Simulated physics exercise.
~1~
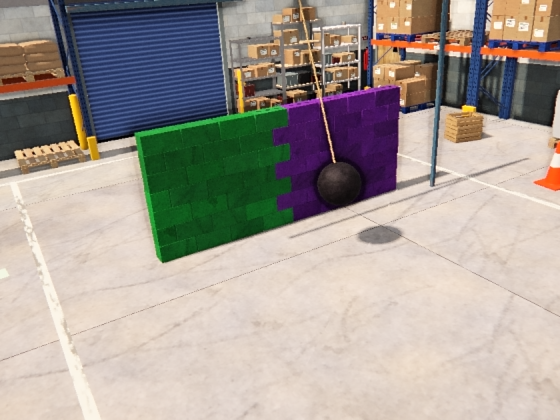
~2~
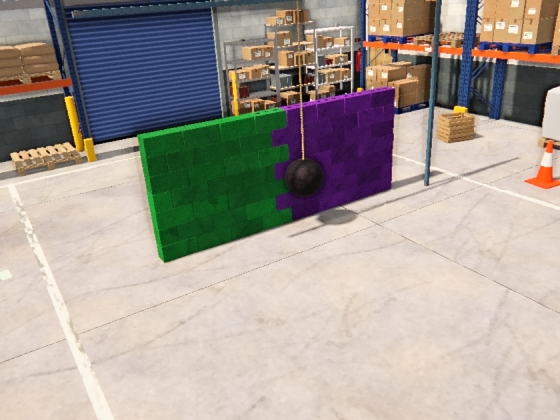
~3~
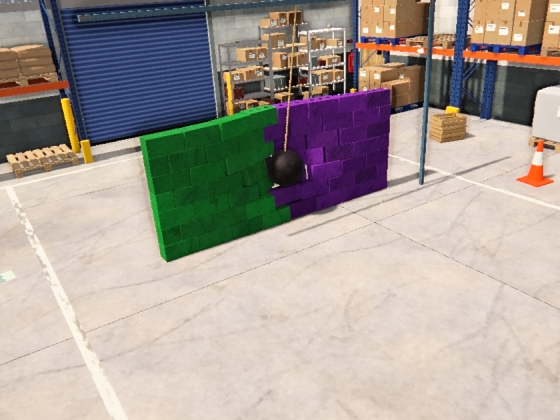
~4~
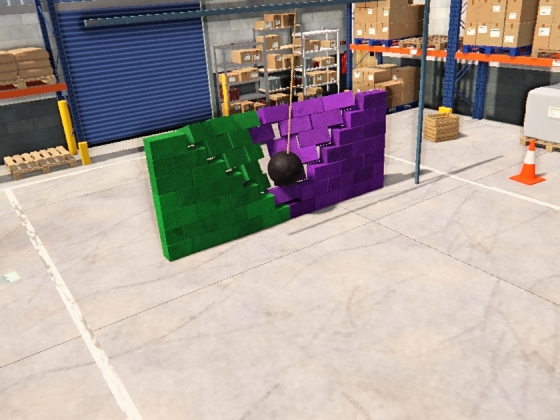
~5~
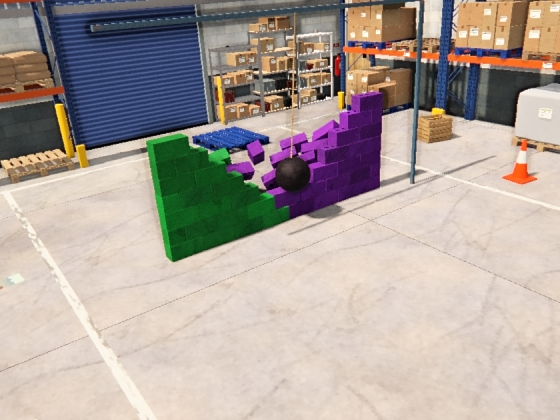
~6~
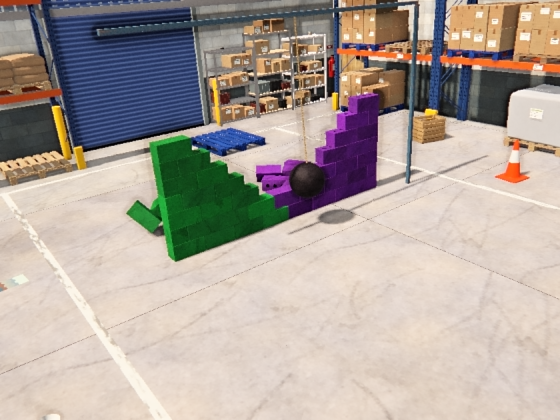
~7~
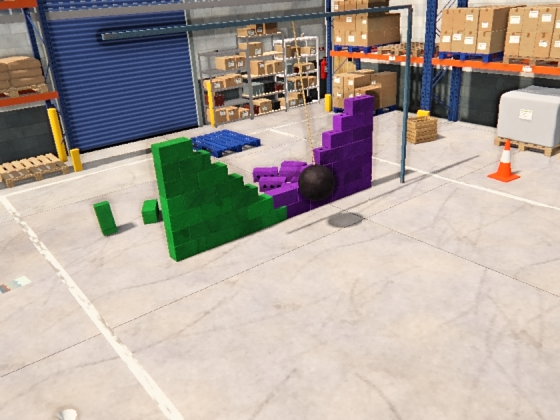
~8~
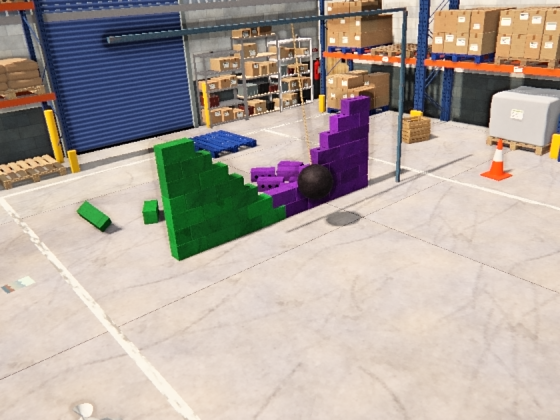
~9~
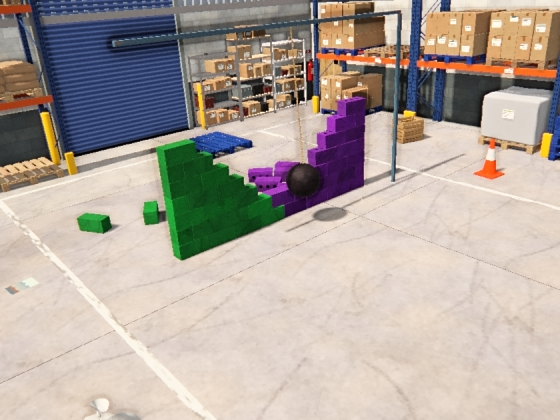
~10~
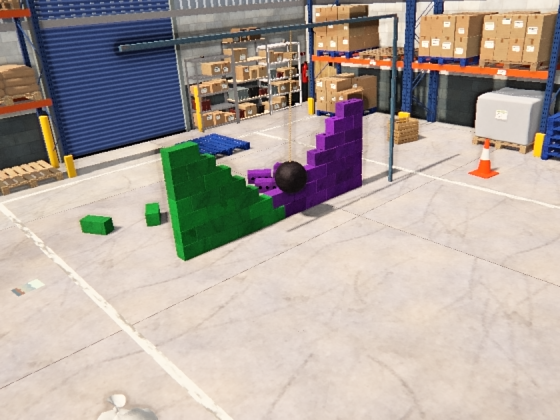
A dark iron ball on a line swings leftward into a wall of blocks, green on the left and purple on the right, in a warehouse. It strikes near the seam between the colours, and the upper courses crack, tilt and pull apart. The middle of the wall then collapses, leaving a deep V-shaped gap as blocks tumble behind it. The ball drifts back to the right while green blocks drop to the floor at the left. Finally it swings gently left again over the gap, with stepped green and purple ends still standing.
